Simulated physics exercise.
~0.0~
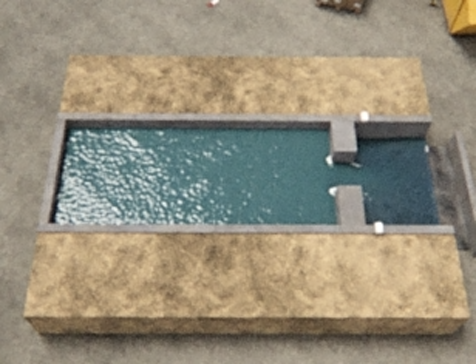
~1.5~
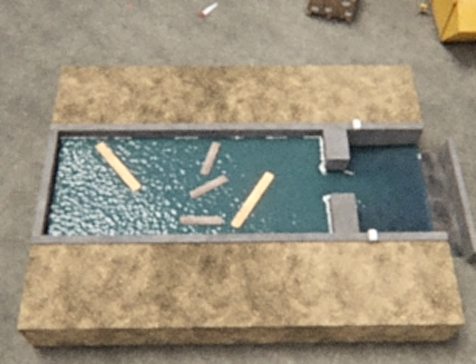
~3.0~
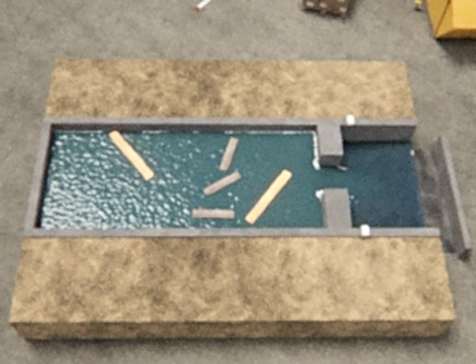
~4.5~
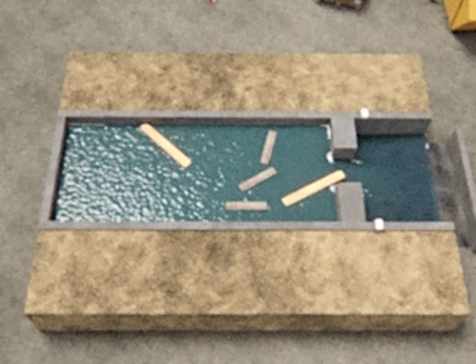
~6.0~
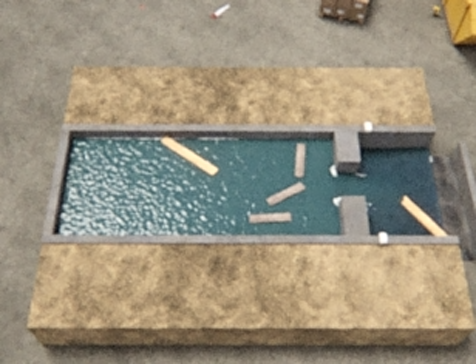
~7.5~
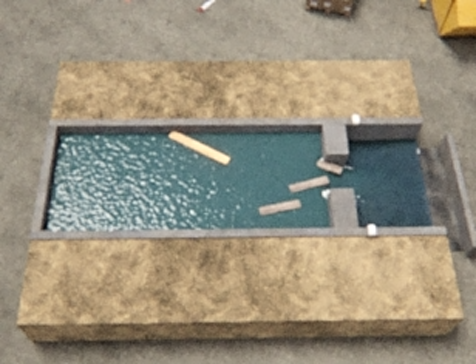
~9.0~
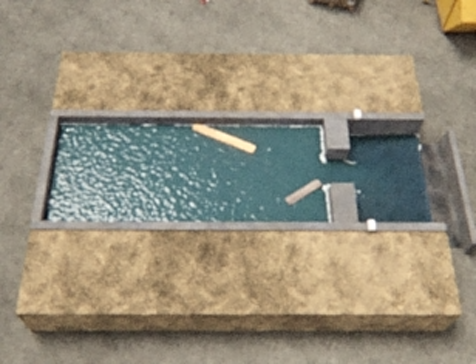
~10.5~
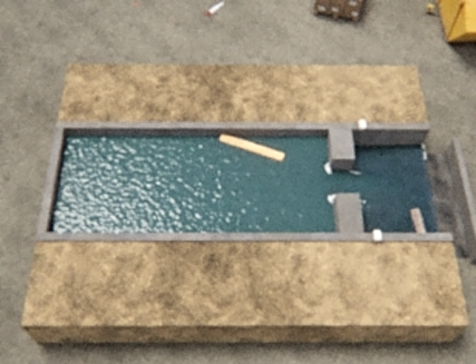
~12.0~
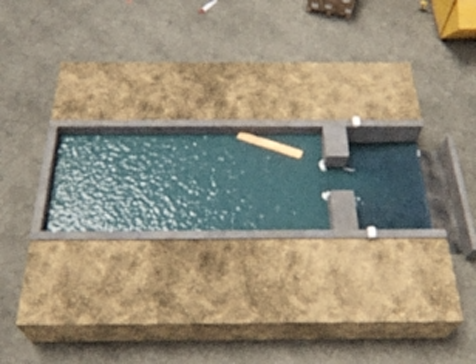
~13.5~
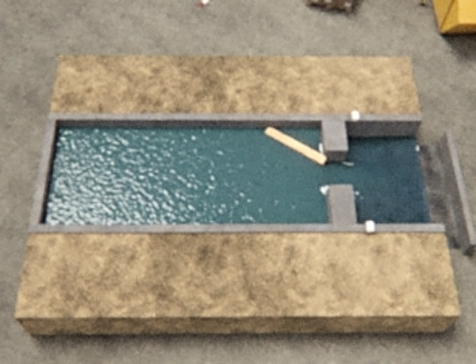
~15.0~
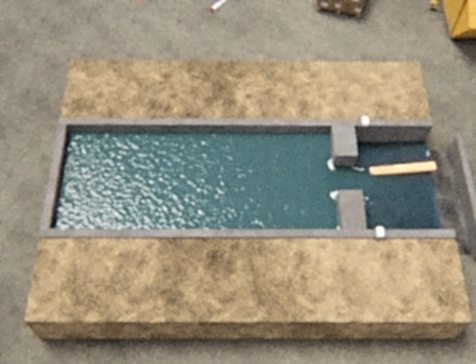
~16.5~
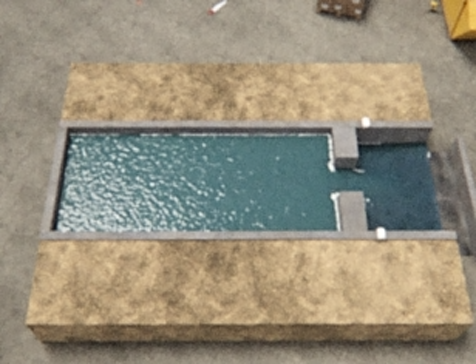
We see a rectangular channel of rippling blue-green water between sandy banks, where two orange planks and three smaller grey-brown pieces appear and drift right. One after another they pass through the gap between grey blocks and leave at the right, until only empty water remains.
